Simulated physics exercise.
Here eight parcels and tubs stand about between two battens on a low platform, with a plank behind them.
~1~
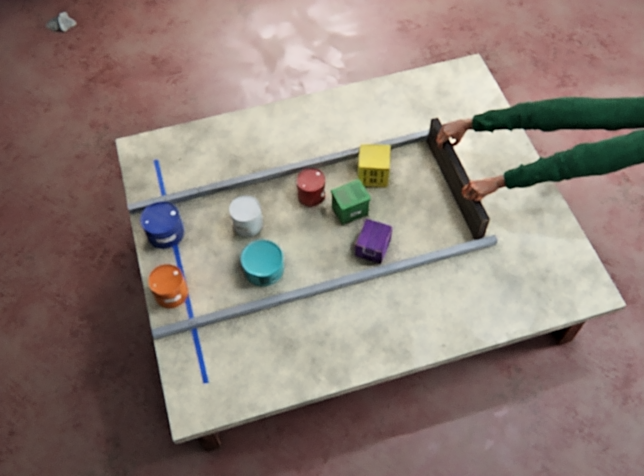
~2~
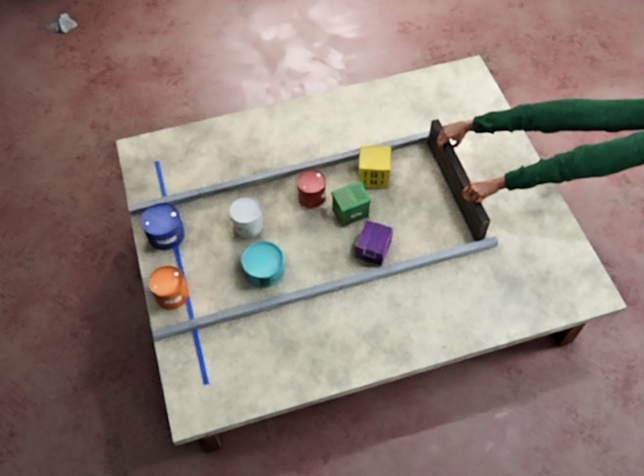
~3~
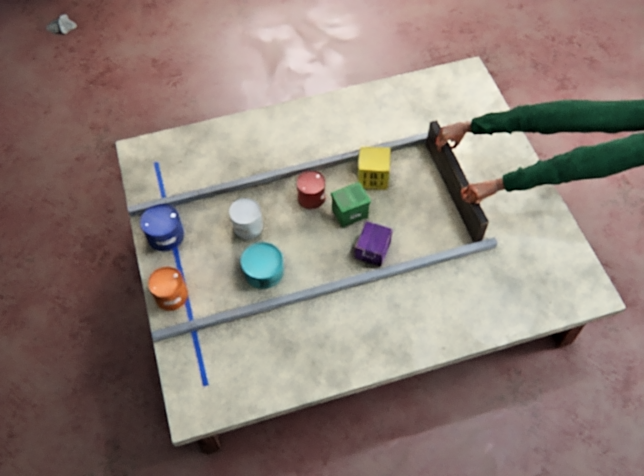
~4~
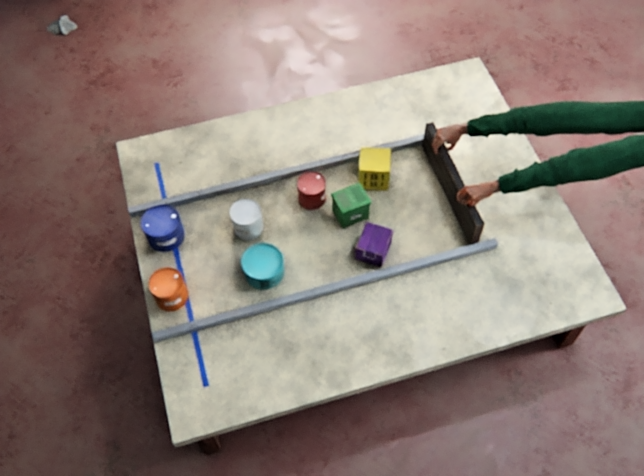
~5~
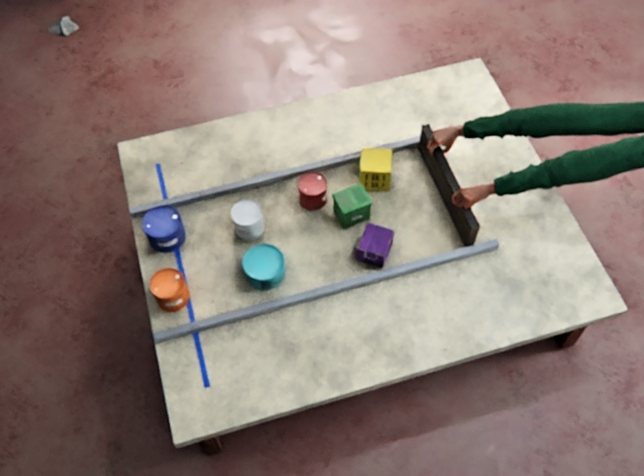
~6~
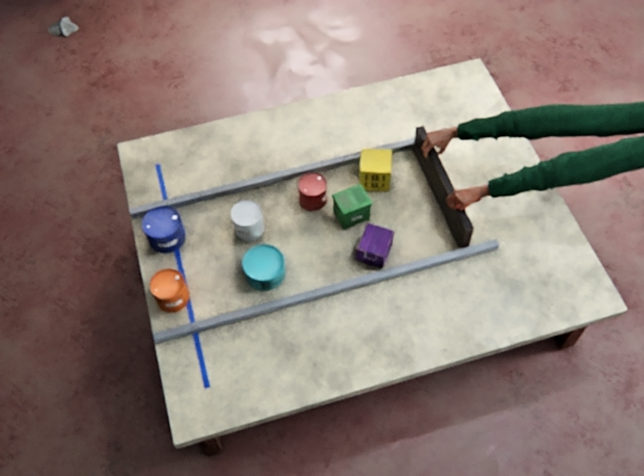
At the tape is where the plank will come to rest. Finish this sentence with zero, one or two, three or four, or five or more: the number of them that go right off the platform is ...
The number of them that go right off the platform is five or more.
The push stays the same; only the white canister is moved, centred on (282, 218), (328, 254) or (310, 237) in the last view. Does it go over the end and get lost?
At the three spots, the white canister tips over, tips over and keeps its place.
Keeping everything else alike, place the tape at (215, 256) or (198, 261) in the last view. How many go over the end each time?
Counts per try: 2; 2.
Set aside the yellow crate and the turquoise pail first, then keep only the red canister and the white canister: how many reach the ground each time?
Counts - first: 3, second: 3.
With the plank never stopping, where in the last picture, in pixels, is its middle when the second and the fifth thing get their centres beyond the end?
It sits around (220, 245) and after that around (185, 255).
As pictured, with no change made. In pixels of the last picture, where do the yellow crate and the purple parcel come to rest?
I'd say approximately (155, 230) and then (174, 310).
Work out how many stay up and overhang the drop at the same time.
I'd put it at 0.
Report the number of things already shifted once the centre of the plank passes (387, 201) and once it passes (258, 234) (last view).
I count 1 first and 6 after.
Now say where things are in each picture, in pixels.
Orange canister (169, 286); blue canister (163, 225); white canister (247, 216); plank (456, 178); tape (179, 261), in the first picture.
Blue canister (164, 226); plank (457, 179), in the second picture.
White canister (247, 219); purple parcel (374, 244), in the third picture.
Orange canister (169, 289); yellow crate (374, 169), in the fourth picture.
Blue canister (165, 229); red canister (313, 191), in the fifth picture.
Orange canister (170, 291); blue canister (165, 229); white canister (248, 221); plank (442, 186); tape (180, 265), in the sixth picture.
A little later, none off yet; orange canister at rest near (170, 291); blue canister at rest near (165, 229); white canister at rest near (248, 221).
Next, none off yet; orange canister at rest near (170, 291); blue canister at rest near (165, 229); white canister shifted about its own width near (219, 230).
When it is over, the number that fall off is five or more; down, red canister, turquoise pail, white canister, blue canister and orange canister.
